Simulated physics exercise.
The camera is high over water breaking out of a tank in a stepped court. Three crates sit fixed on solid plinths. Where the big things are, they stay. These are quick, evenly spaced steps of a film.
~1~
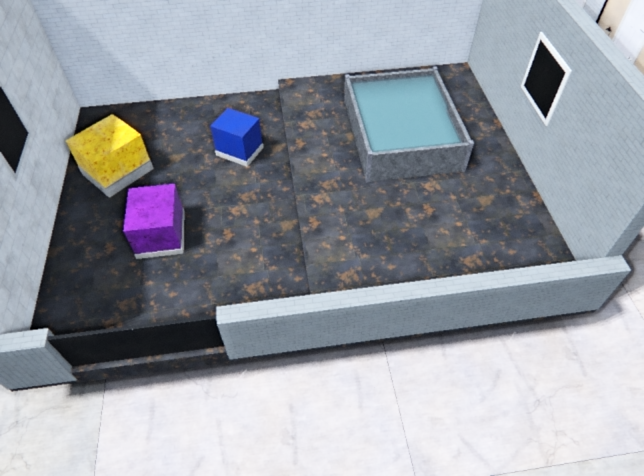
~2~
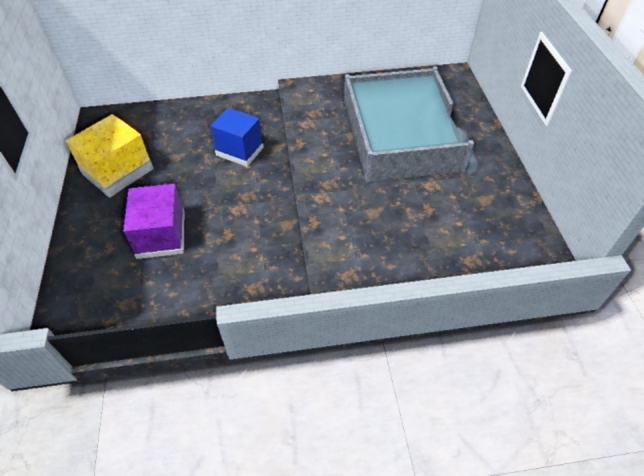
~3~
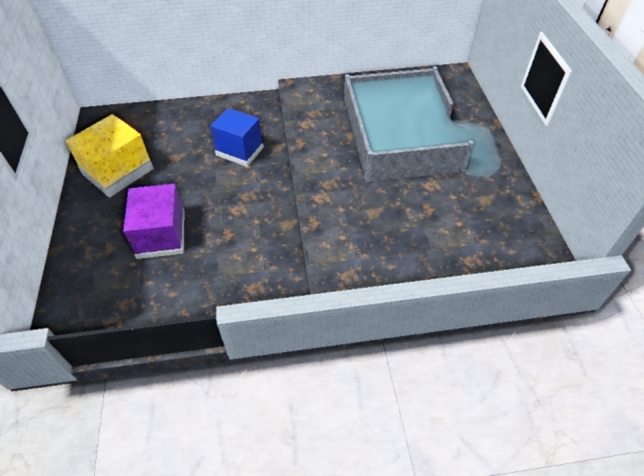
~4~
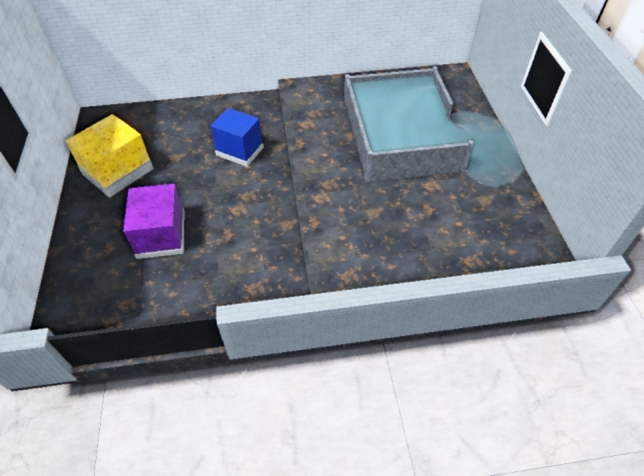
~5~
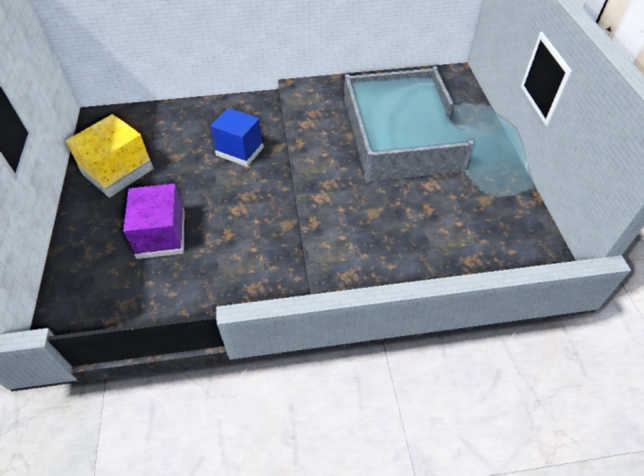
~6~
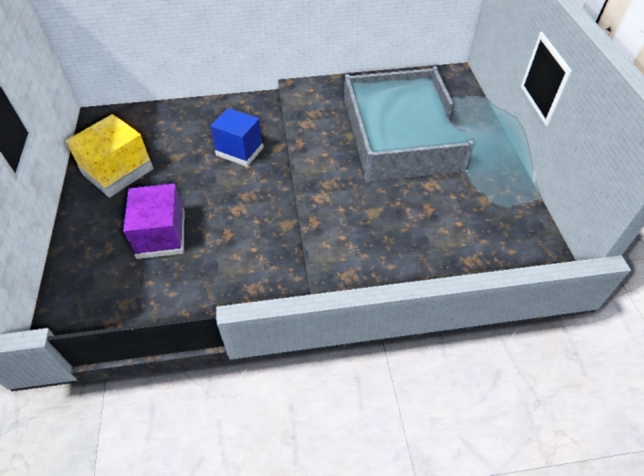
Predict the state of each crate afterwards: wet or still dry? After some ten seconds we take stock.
Afterwards, the blue crate is still dry; the yellow crate is still dry; the purple crate is still dry.
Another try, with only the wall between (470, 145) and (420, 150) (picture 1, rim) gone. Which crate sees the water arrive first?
The one in purple, by my reading.
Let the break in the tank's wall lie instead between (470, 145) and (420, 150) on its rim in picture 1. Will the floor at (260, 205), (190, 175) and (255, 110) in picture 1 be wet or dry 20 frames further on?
Well, the first one's left untouched, the second's left untouched, and the third's left untouched.
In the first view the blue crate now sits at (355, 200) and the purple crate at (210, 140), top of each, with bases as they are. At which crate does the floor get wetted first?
Answer: The blue-painted one.
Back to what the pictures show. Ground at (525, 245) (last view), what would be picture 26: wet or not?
Result for the point: Waterlogged.
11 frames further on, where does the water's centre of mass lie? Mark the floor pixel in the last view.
Centre of the water: Near (445, 151).
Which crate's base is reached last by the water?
It's the one in yellow.
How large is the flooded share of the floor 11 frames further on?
Some 15 in a hundred.
A moment on, water covers 10 % of the floor; the blue crate not reached, the yellow crate not reached, the purple crate not reached.
Next, water covers 15 % of the floor; the blue crate not reached, the yellow crate not reached, the purple crate not reached.
Then, water covers 35 % of the floor; the blue crate not reached, the yellow crate not reached, the purple crate not reached.
Later, water covers 75 % of the floor; the blue crate water round its plinth, the yellow crate water round its plinth, the purple crate water round its plinth.
In the end, water covers 95 % of the floor; the blue crate stayed above the water, the yellow crate stayed above the water, the purple crate stayed above the water.
